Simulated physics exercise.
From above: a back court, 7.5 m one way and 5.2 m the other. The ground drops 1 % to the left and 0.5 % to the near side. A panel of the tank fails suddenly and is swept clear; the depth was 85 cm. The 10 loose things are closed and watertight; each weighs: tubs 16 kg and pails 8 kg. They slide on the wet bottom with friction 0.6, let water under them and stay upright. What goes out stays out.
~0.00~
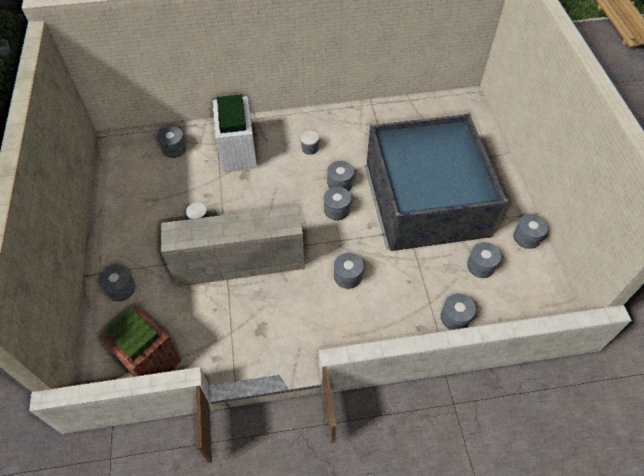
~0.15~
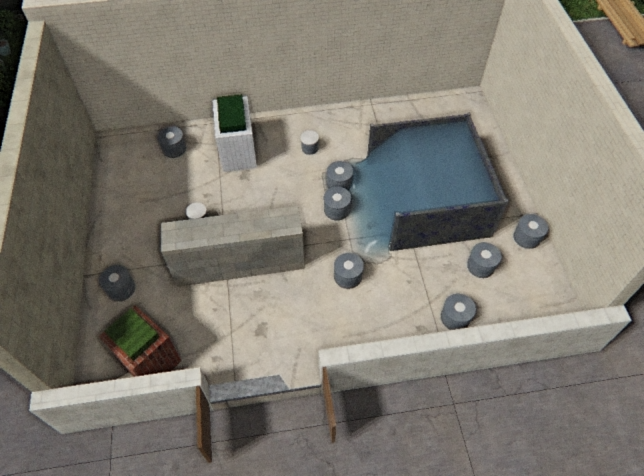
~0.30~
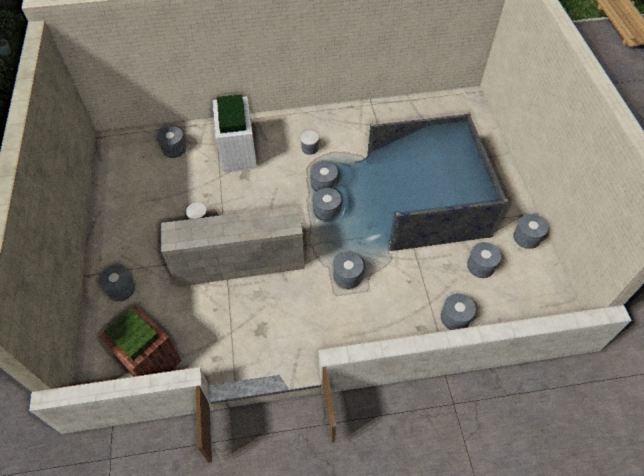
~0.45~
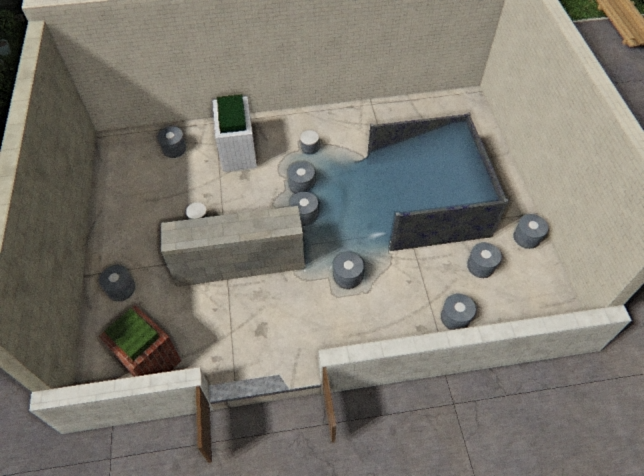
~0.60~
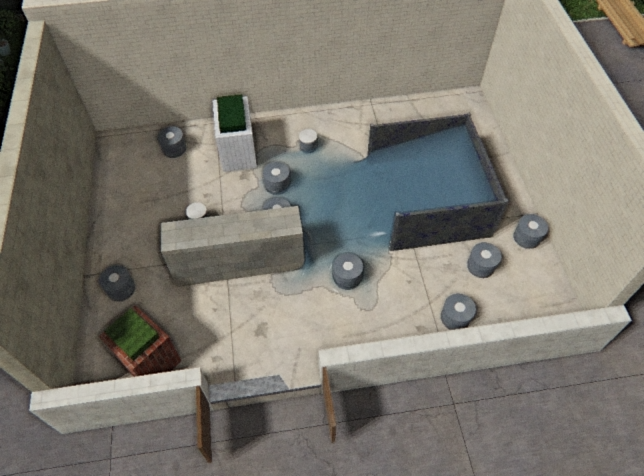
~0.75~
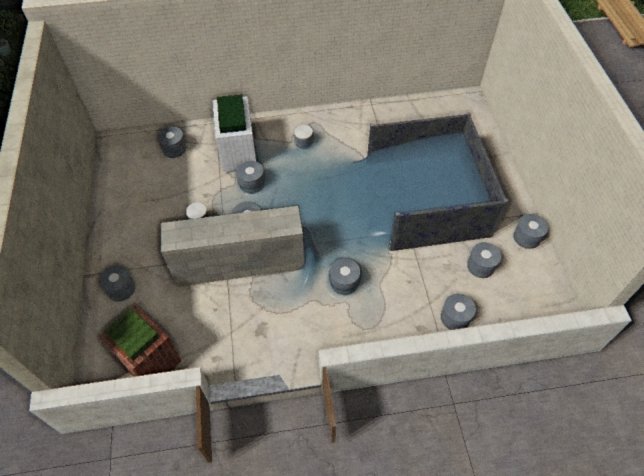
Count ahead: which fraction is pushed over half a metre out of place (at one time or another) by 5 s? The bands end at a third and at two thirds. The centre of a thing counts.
That comes to two thirds or more.
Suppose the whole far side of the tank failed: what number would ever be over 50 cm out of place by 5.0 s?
In that case 3 of them.
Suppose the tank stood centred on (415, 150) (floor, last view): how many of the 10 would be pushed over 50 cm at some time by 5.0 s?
Then 6.
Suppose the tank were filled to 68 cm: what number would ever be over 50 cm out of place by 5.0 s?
Then 6.
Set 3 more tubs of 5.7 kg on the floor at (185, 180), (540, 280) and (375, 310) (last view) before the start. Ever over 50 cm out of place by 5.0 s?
In that order: Past it, less, less.
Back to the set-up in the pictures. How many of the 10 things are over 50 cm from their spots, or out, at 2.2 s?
5 of them.
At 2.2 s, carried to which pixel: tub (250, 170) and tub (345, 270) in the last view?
Near (102, 143) and (336, 340).
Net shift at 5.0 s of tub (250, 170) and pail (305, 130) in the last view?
In that order: 250 cm, 100 cm.
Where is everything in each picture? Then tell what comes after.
A tub at (341, 171), on the bottom; a tub at (338, 197), on the bottom; 3.0 m2 under water; 0 of 10 have shifted, in the first picture.
A tub at (340, 171) rests on the ground; a tub at (337, 197) rests on the ground; 4.1 m2 under water; 0 of 10 have shifted, in the second picture.
A tub at (325, 172), on the bottom, 28 cm from its start; a tub at (327, 199), on the bottom, 17 cm from its start; water covers 5.3 m2; 2 of 10 have shifted, in the third picture.
A tub at (301, 172) rests on the ground, 67 cm from its start; a tub at (304, 203) rests on the ground, 56 cm from its start; 7.0 m2 under water; 2 of 10 have shifted, in the fourth picture.
A tub at (276, 172), on the bottom, 109 cm from its start; a tub at (277, 209), on the bottom, 101 cm from its start; 8.8 m2 under water; 2 of 10 have shifted, in the fifth picture.
A tub at (250, 171), on the bottom, 153 cm from its start; a tub at (247, 214), on the bottom, 149 cm from its start; 10.6 m2 under water; 4 of 10 have shifted, in the sixth picture.
After 1.1 s 4 of 10 are over 50 cm from their spots; 0 afloat.
After 2.2 s 5 of 10 are over 50 cm from their spots; 4 afloat.
After 3.5 s 6 of 10 are over 50 cm from their spots; 3 afloat.
After 5.0 s 7 of 10 are over 50 cm from their spots, and 7 have been at some point; 3 afloat.
